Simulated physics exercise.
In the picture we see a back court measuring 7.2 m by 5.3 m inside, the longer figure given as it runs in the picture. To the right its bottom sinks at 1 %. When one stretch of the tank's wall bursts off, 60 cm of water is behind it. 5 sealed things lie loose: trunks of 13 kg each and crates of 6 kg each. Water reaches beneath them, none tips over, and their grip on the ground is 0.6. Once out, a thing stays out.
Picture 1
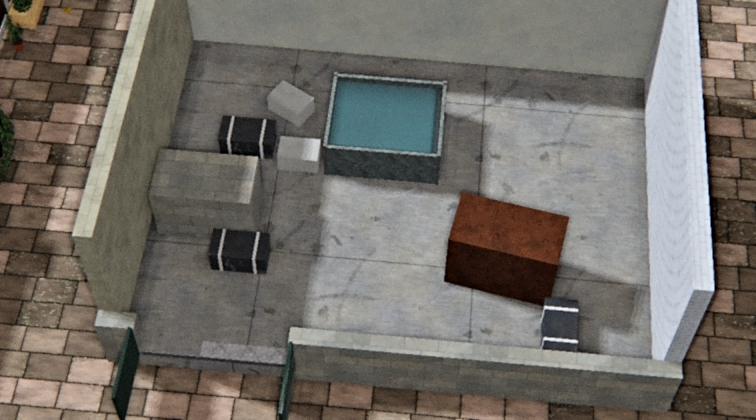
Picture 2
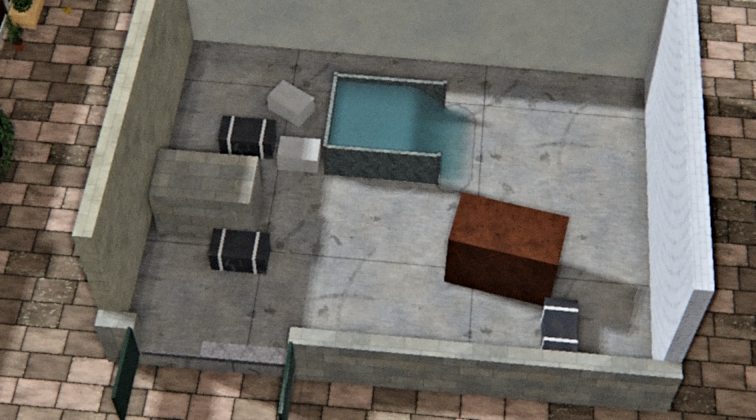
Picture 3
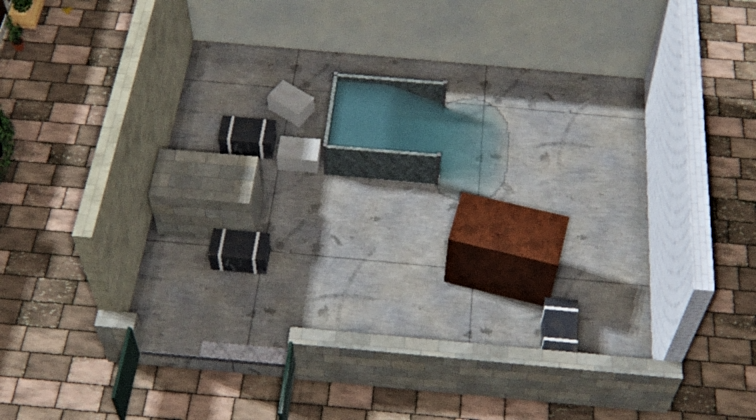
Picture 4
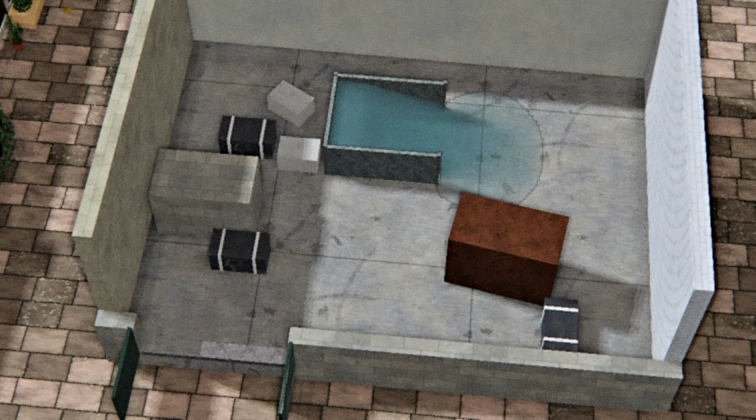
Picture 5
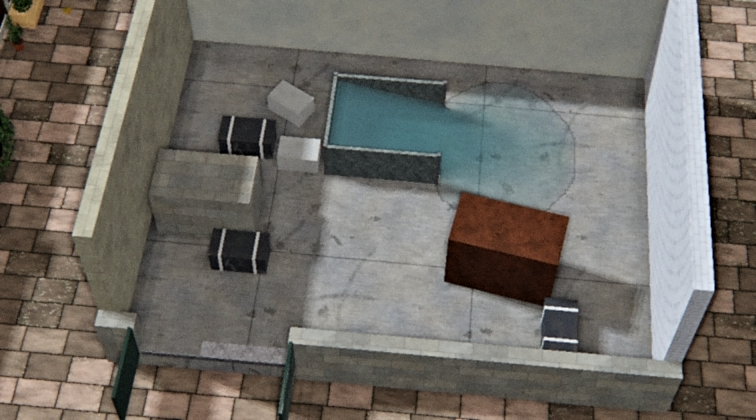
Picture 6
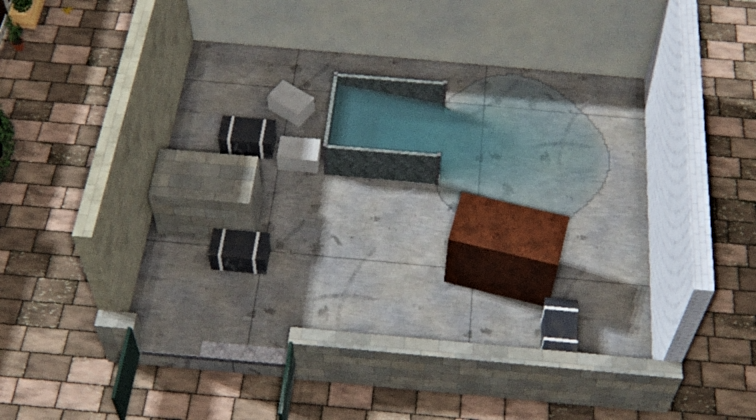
A walled back court with a grey floor, ringed by reddish paving, is seen from high above by a still camera. A teal-watered tank stands near the back wall, with pale crates, black trunks with white bands and a grey block to its left, and a rust-brown block and another trunk to its right. The tank's right side gives way and water spreads rightward in a widening rounded sheet behind the brown block, while the objects stay put.
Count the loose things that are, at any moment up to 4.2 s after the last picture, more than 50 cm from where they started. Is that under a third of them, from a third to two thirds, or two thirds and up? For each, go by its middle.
Under a third.
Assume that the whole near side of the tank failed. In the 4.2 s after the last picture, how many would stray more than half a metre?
Then it comes to 2 of them.
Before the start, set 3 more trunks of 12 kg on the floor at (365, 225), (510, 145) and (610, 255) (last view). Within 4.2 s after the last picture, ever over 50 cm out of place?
Order as listed: Inside half a metre / beyond half a metre / beyond half a metre.
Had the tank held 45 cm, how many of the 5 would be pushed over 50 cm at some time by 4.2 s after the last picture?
That would make 0 of them.
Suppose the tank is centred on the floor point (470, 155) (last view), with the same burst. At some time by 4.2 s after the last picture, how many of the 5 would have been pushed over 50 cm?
That would give 1.
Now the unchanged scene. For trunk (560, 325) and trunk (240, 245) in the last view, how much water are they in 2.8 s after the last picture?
Depths: Near 4 cm, then near 0 cm.
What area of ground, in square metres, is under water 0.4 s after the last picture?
Close to 11.5 m2, I'd say.
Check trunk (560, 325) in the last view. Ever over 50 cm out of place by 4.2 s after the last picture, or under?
The answer is greater.
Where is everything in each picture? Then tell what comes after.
In the first frame, a trunk at (561, 324), on the bottom; a crate at (290, 97) rests on the ground; water covers 2.1 m2; 0 of 5 have shifted.
In the second frame, a trunk at (561, 324) rests on the ground; a crate at (290, 97), on the bottom; water covers 2.9 m2; 0 of 5 have shifted.
In the third frame, a trunk at (561, 324) rests on the ground; a crate at (290, 97), on the bottom; 3.7 m2 under water; 0 of 5 have shifted.
In the fourth frame, a trunk at (561, 324), on the bottom; a crate at (290, 97), on the bottom; 5.0 m2 under water; 0 of 5 have shifted.
In the fifth frame, a trunk at (561, 324), on the bottom; a crate at (290, 97) rests on the ground; water covers 6.4 m2; 0 of 5 have shifted.
In the sixth frame, a trunk at (561, 324), on the bottom; a crate at (290, 97) rests on the ground; 8.0 m2 under water; 0 of 5 have shifted.
Then, 0.4 s after the last picture 0 of 5 are over 50 cm from their spots; 0 afloat.
Then, 1.5 s after the last picture 0 of 5 are over 50 cm from their spots; 0 afloat.
Then, 2.8 s after the last picture 0 of 5 are over 50 cm from their spots; 0 afloat.
Then, 4.2 s after the last picture 1 of 5 are over 50 cm from their spots, and 1 have been at some point; 0 afloat.
